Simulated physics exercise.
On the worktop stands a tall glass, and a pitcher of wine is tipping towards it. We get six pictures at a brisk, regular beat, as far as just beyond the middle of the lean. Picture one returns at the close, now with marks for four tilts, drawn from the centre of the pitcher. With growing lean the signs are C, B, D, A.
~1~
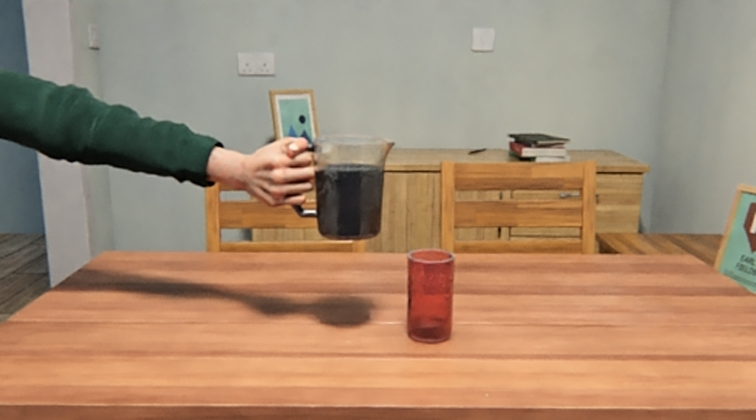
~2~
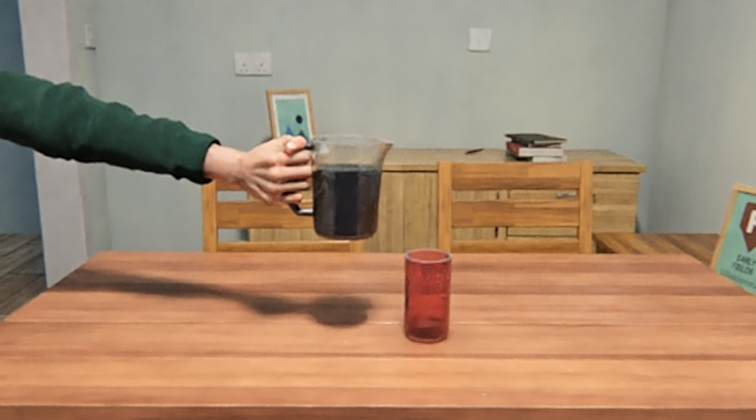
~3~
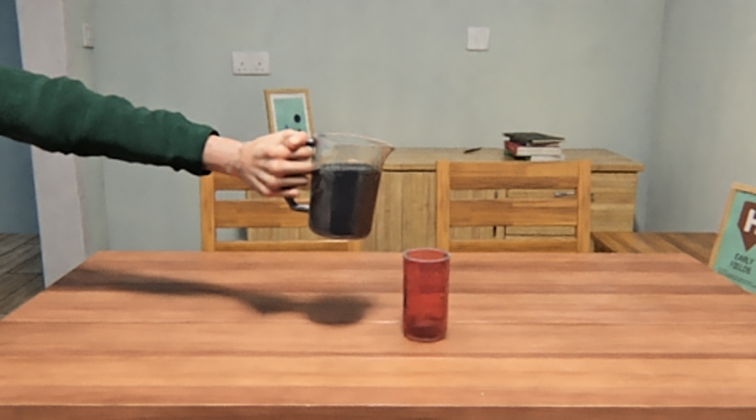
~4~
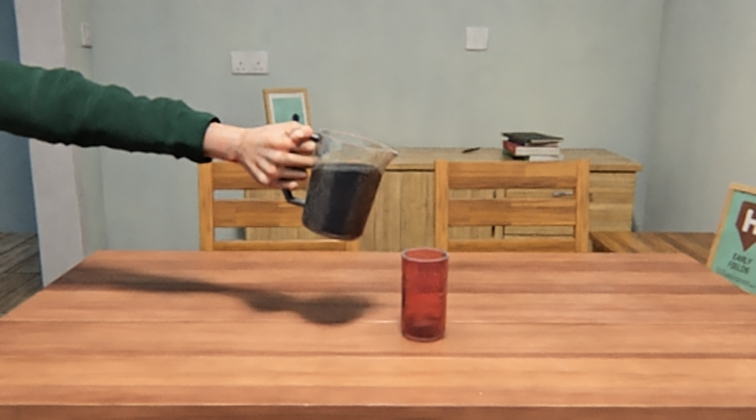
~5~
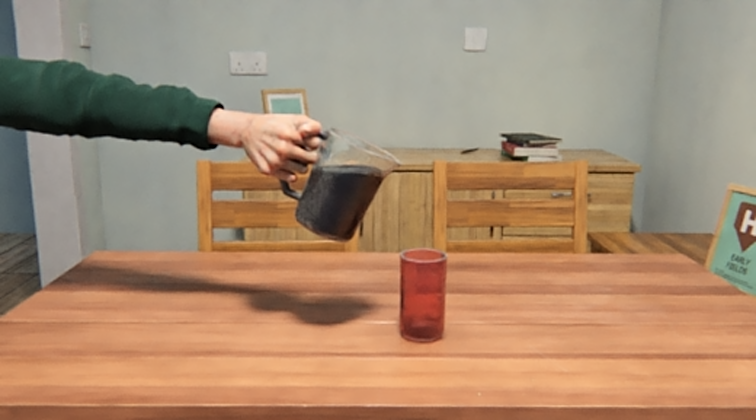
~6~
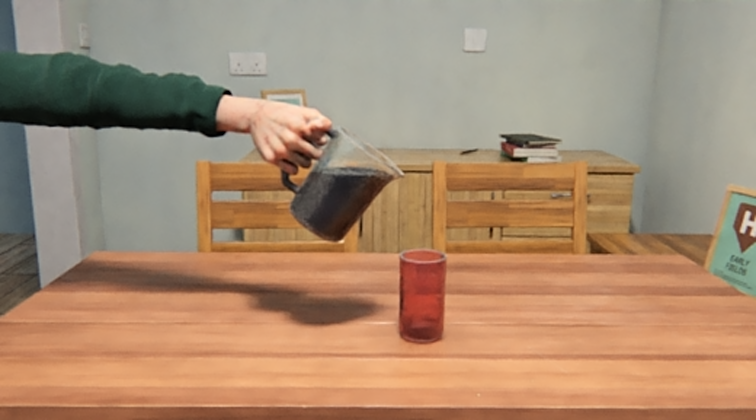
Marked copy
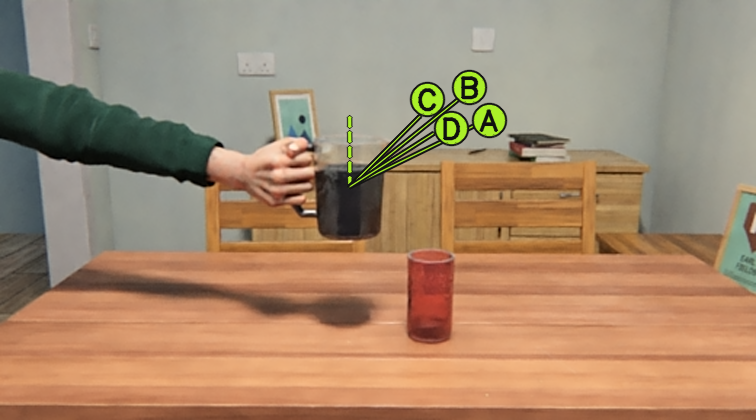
At a wooden table, a hand gradually tilts a pitcher of dark liquid rightward above a red glass.
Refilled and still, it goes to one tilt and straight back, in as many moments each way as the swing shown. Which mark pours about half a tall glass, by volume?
A.
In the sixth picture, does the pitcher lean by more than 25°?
Yes.
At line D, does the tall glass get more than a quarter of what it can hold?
Yes, it does.
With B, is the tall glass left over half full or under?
Under half.
On the marked copy, A at (473, 126); B at (457, 100); C at (419, 116); D at (433, 133).
For line A, the tall glass ends with about 51 % of what it can hold.
For line B, the tall glass ends with about 20 % of what it can hold.
For line C, the tall glass ends with about 9 % of what it can hold.
For line D, the tall glass ends with about 34 % of what it can hold.
